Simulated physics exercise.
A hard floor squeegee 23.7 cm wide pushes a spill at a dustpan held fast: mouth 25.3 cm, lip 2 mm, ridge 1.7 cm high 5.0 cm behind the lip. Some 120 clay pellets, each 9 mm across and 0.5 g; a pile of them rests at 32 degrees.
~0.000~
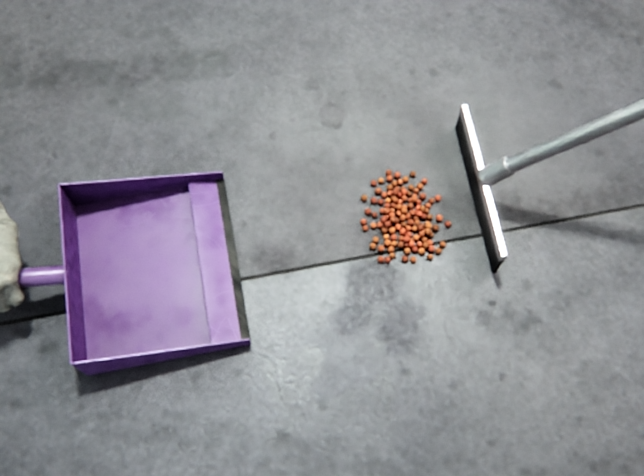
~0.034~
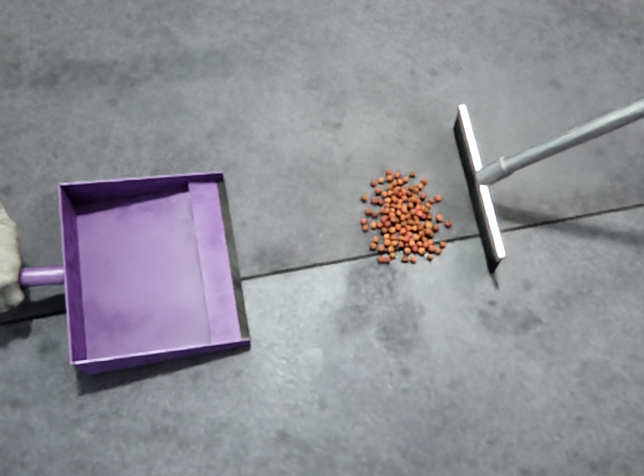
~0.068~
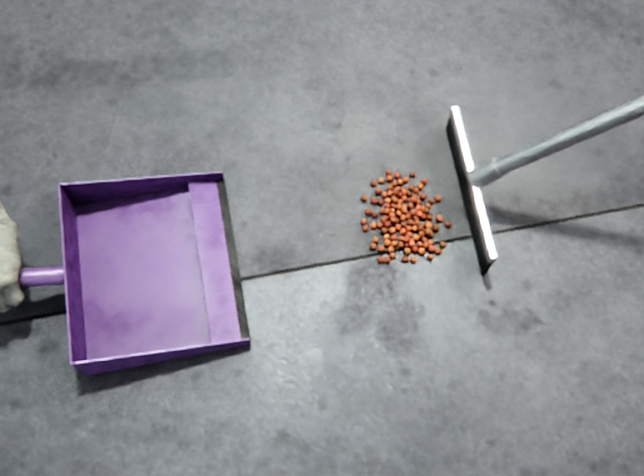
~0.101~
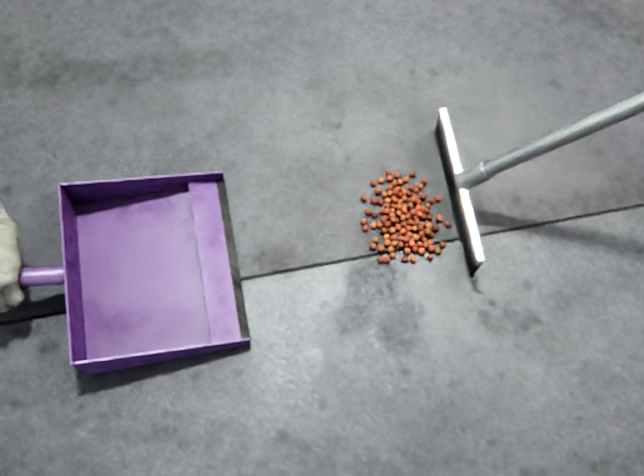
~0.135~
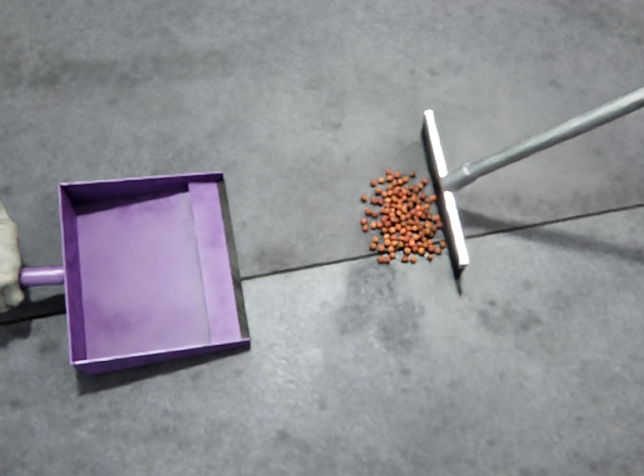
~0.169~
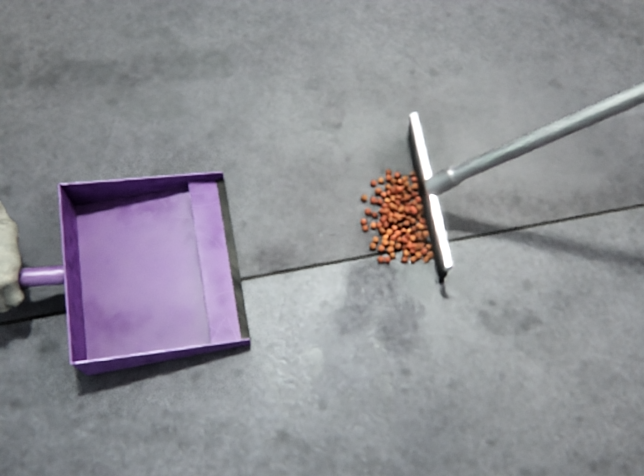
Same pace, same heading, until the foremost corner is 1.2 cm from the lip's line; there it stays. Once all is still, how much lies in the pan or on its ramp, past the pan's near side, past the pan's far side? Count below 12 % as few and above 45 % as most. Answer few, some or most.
Pan most, near side few, far side few.
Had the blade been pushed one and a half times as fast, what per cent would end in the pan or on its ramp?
It would be near 50 per cent.
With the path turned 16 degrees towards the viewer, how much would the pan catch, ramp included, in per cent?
Then about 35 per cent.
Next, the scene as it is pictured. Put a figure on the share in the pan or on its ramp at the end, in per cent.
Some 50 per cent.
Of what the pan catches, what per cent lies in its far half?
About 60 per cent.
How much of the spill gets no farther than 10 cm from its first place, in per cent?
About 0 per cent.
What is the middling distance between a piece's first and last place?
Some 26 cm.
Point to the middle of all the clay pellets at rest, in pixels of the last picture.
At about (231, 248).
After 0.38 s, middle of the blade 15 cm from the lip; 0 % over the lip, far side 0 %, near side 0 %.
After 0.52 s, middle of the blade 6 cm from the lip; 0 % over the lip, far side 0 %, near side 0 %.
After 0.78 s, middle of the blade 2 cm from the lip; 55 % over the lip, far side 0 %, near side 0 %.
At rest (1.4 s), pan 50 %, near side 0 %, far side 0 %, in front of the lip or behind the blade 45 %.
